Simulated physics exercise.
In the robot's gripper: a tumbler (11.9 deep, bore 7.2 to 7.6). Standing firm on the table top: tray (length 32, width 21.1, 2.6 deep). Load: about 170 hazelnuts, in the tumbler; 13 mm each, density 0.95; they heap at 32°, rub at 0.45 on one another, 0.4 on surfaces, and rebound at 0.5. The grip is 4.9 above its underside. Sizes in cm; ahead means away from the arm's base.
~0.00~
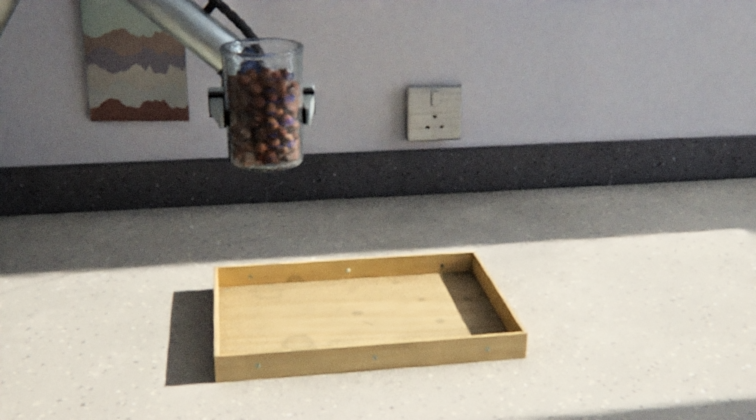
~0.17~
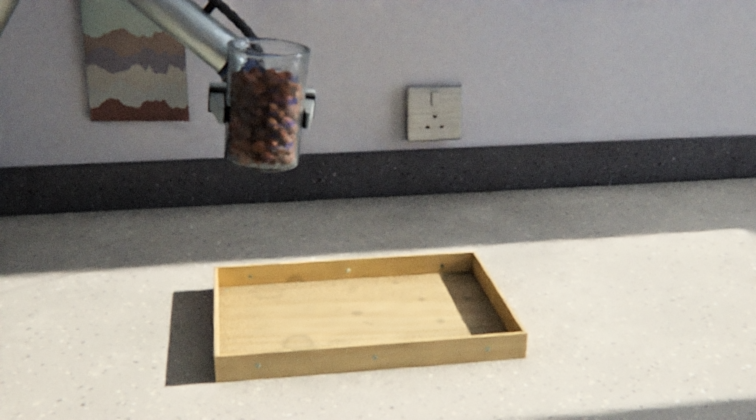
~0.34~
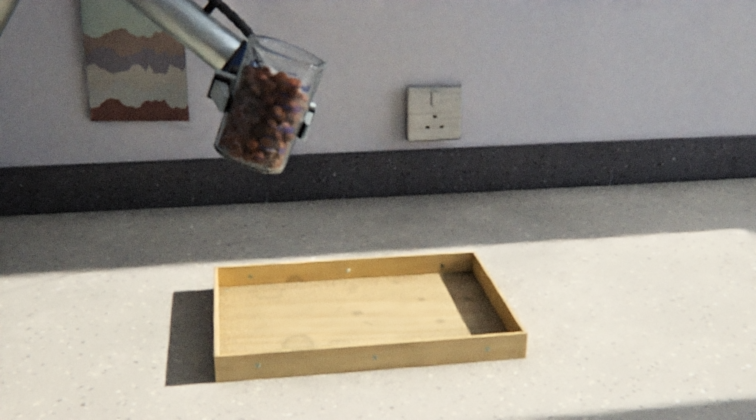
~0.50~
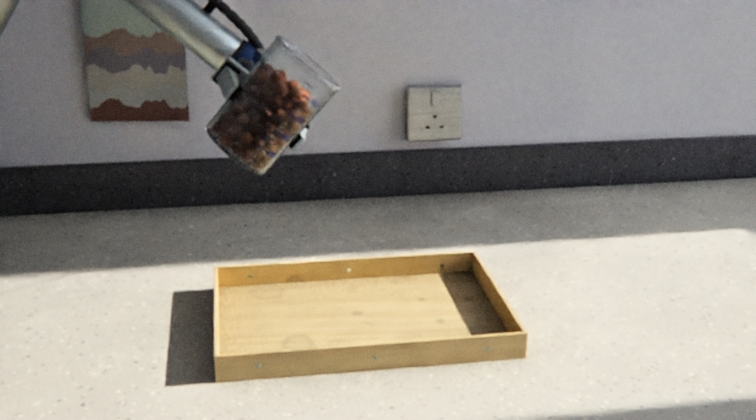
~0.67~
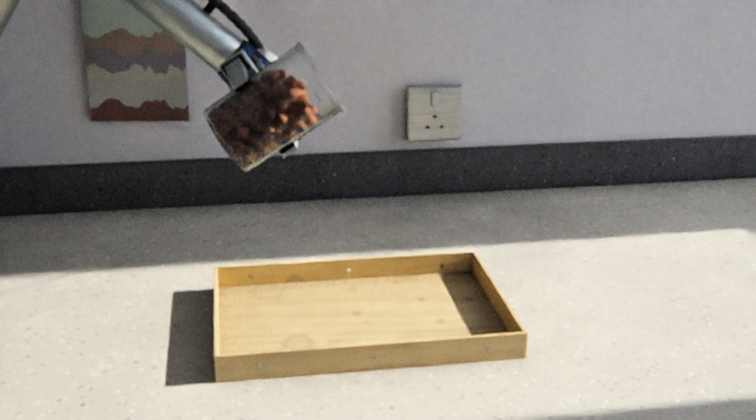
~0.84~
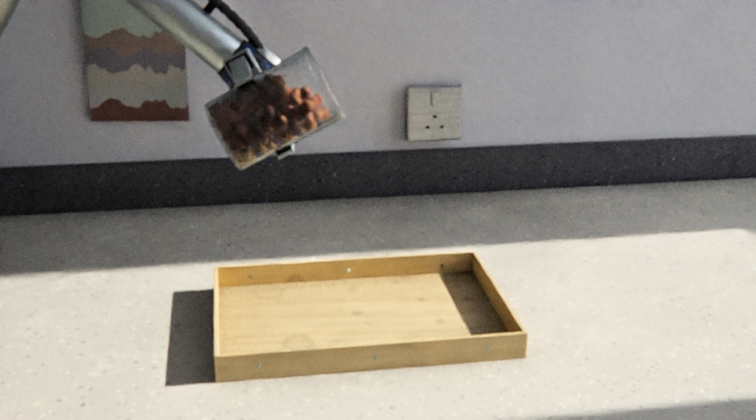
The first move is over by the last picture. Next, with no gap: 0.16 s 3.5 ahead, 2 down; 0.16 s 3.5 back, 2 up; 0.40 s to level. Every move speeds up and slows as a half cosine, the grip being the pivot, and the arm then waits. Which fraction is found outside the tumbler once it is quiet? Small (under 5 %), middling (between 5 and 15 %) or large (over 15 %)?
Share outside the tumbler: Small (under 5 %).
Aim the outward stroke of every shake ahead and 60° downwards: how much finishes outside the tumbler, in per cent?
Some 0 per cent.
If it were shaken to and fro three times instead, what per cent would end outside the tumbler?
Then about 0 per cent.
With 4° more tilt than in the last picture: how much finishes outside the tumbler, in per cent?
About 0 per cent.
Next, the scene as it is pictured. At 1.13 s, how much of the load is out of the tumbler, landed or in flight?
About 0 per cent by then.
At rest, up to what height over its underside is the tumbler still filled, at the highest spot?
About 11.0 cm.
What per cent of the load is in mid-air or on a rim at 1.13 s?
Some 0 per cent.
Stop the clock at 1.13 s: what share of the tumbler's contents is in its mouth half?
About 40 per cent.
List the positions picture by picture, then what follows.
Tumbler middle at (264, 106), level; upper third of the load around (264, 88), from x 235 to 295, top at y 70; 173 in the tumbler, in the first frame.
Tumbler middle at (265, 106), tilted 6° forward; upper third of the load around (264, 88), from x 235 to 295, top at y 70, in the second frame.
Tumbler middle at (268, 106), tilted 22° forward; upper third of the load around (269, 89), from x 225 to 305, top at y 70, in the third frame.
Tumbler middle at (271, 108), tilted 41° forward; upper third of the load around (274, 91), from x 220 to 310, top at y 70, in the fourth frame.
Tumbler middle at (273, 110), tilted 57° forward; upper third of the load around (274, 95), from x 215 to 315, top at y 75, in the fifth frame.
Tumbler middle at (273, 111), tilted 63° forward; upper third of the load around (271, 99), from x 215 to 325, top at y 80; 173 in the tumbler, in the sixth frame.
After 1.13 s, tilted 63° forward, highest piece 28 above the table; 173 in the tumbler.
After 1.42 s, tilted 18° forward, highest piece 30 above the table; 173 in the tumbler.
After 1.76 s, level, highest piece 31 above the table; 173 in the tumbler.
After 2.81 s, level, highest piece 31 above the table; 173 in the tumbler.
At rest, 173 in the tumbler. That is 0 % outside the tumbler.
